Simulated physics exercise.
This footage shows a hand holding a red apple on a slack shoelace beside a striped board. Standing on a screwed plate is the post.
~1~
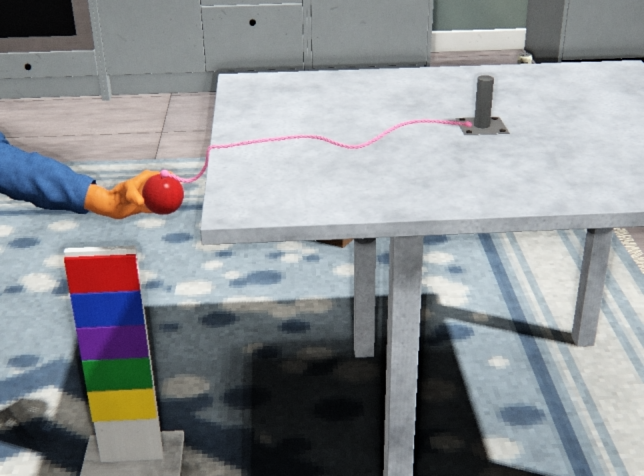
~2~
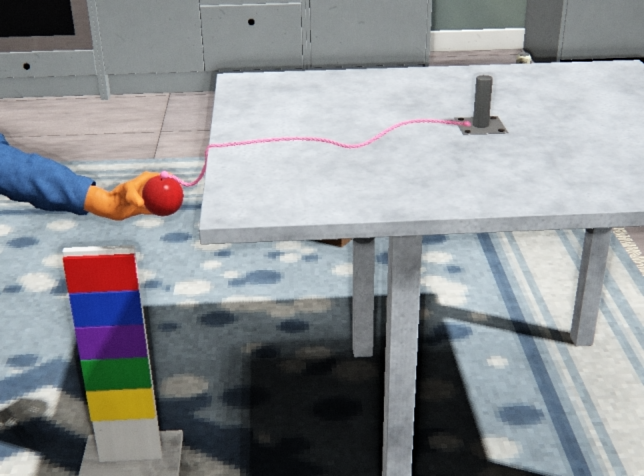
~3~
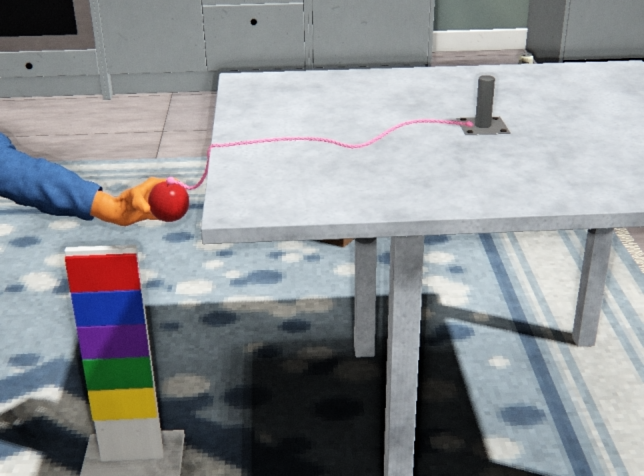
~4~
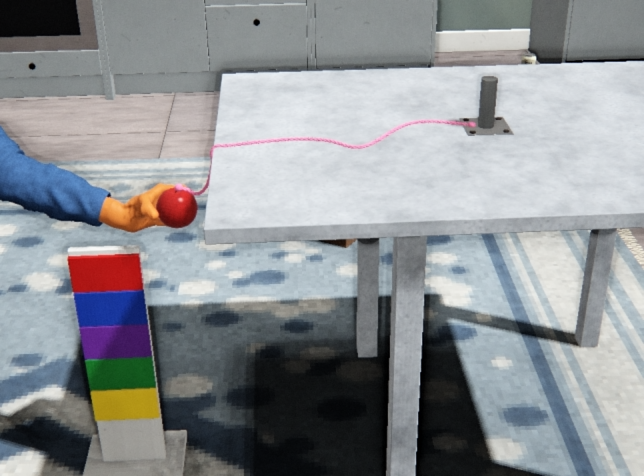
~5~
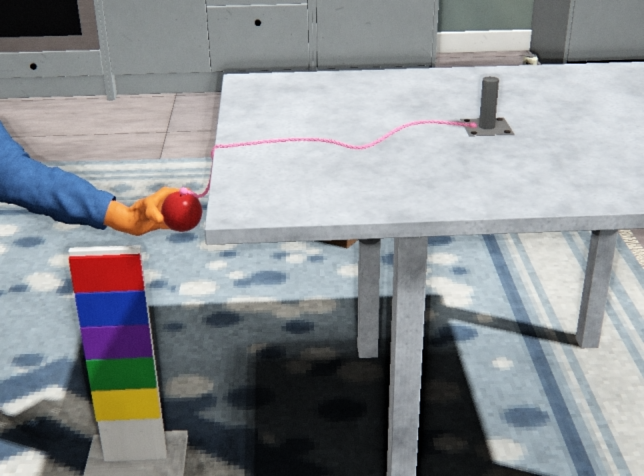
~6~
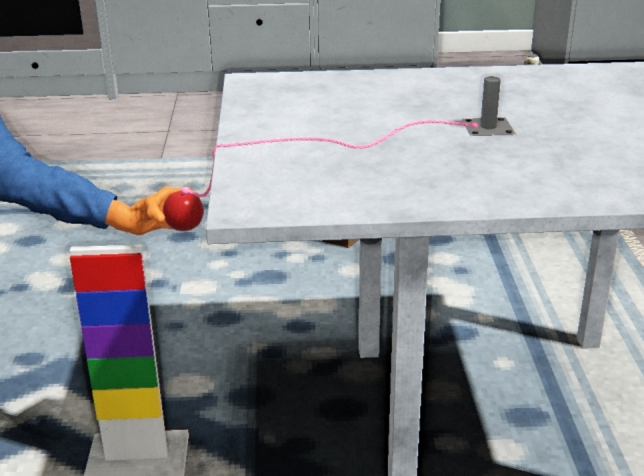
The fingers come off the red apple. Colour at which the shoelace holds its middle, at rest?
Red.
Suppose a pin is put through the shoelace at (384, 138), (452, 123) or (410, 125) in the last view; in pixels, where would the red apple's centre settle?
(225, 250), (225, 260), (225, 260).
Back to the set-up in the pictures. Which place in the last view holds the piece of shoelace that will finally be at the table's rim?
You'll find it somewhere near (246, 144).
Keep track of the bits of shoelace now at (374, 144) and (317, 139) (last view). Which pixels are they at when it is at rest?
First one close to (347, 137), second close to (283, 142).
A little later, apple near (248, 259); level with red.
Next, apple near (226, 266); level with red.
When it is over, apple near (226, 265); level with red. Its middle rests at the red band.
